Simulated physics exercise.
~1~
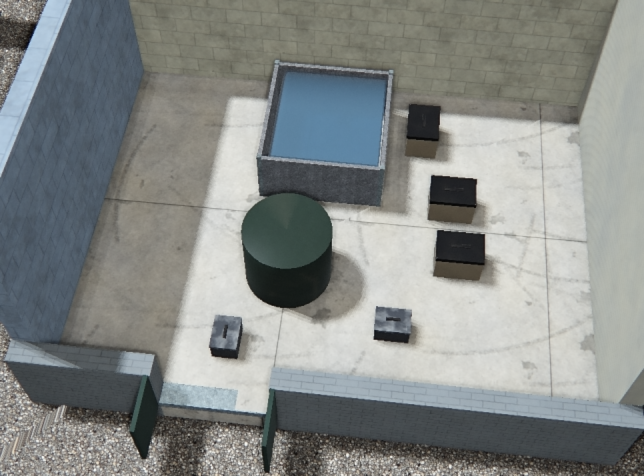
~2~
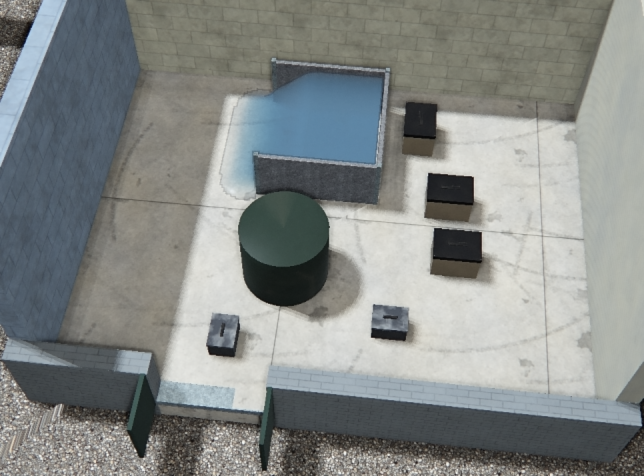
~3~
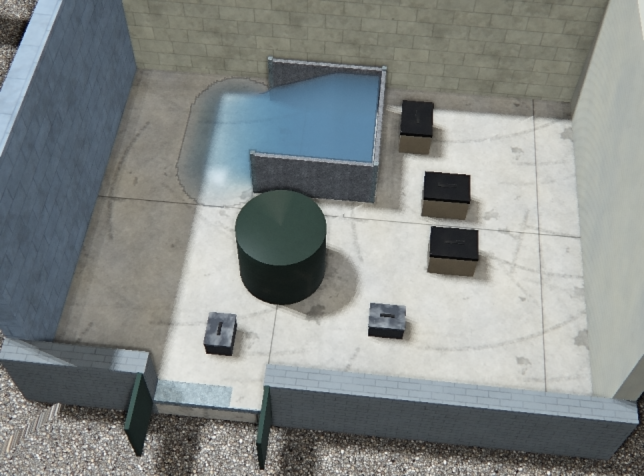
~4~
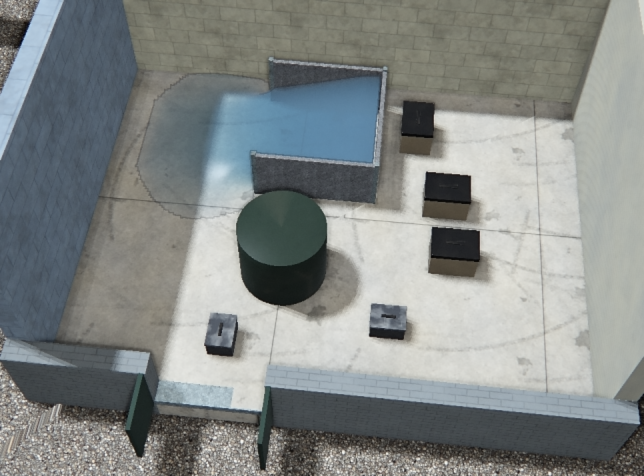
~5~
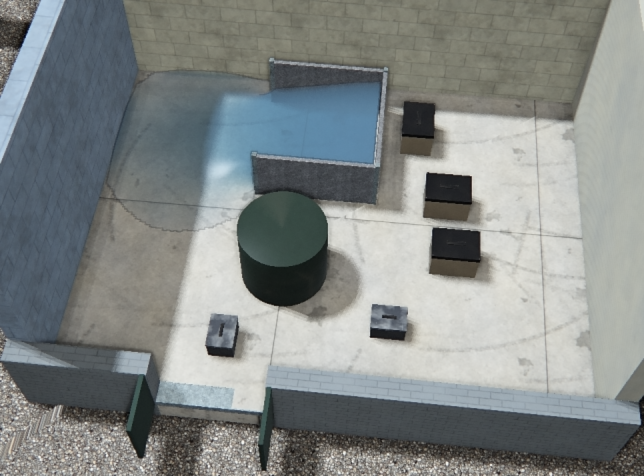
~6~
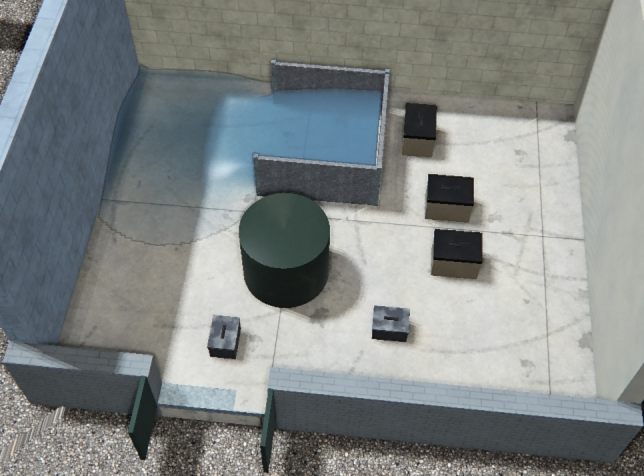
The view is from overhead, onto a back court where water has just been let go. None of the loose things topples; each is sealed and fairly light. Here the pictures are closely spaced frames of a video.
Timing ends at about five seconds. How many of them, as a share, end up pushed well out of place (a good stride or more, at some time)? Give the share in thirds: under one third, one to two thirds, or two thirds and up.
Under one third.
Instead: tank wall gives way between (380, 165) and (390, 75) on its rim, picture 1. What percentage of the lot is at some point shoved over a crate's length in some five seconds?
100 percent, give or take.
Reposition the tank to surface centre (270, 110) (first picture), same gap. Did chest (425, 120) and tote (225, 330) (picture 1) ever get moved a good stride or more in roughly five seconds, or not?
Made the full stretch, then made the full stretch.
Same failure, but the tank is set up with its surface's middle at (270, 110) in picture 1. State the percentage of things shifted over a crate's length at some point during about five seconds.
40 %, roughly.
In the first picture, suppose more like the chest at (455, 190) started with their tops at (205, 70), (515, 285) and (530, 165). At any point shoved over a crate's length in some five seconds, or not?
First driven off, second remains in place, third remains in place.
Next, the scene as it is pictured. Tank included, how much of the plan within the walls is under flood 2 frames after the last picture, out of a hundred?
My estimate is about 30 per cent.
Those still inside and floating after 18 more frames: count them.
Tally: 0.
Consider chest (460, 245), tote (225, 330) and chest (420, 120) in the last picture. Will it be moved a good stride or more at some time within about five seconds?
Note, listed order - never went far / moved a long way / never went far.
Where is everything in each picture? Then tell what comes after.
The first frame shows a tote at (226, 332), on the bottom; a chest at (424, 121) rests on the ground; 0 of 5 have shifted.
The second frame shows a tote at (223, 330), on the bottom; a chest at (421, 119), on the bottom; 0 of 5 have shifted.
The third frame shows a tote at (220, 329) rests on the ground; a chest at (418, 117) rests on the ground; 0 of 5 have shifted.
The fourth frame shows a tote at (221, 330) rests on the ground; a chest at (419, 118) rests on the ground; 0 of 5 have shifted.
The fifth frame shows a tote at (222, 330) rests on the ground; a chest at (419, 119) rests on the ground; 0 of 5 have shifted.
The sixth frame shows a tote at (224, 332), on the bottom; a chest at (421, 120), on the bottom; 0 of 5 have shifted.
A moment on, 0 of 5 are well off their spots; 0 afloat.
Next, 0 of 5 are well off their spots; 0 afloat.
Later, 1 of 5 are well off their spots; 0 afloat.
In the end, 1 of 5 are well off their spots, and 1 have been at some point; 0 afloat.
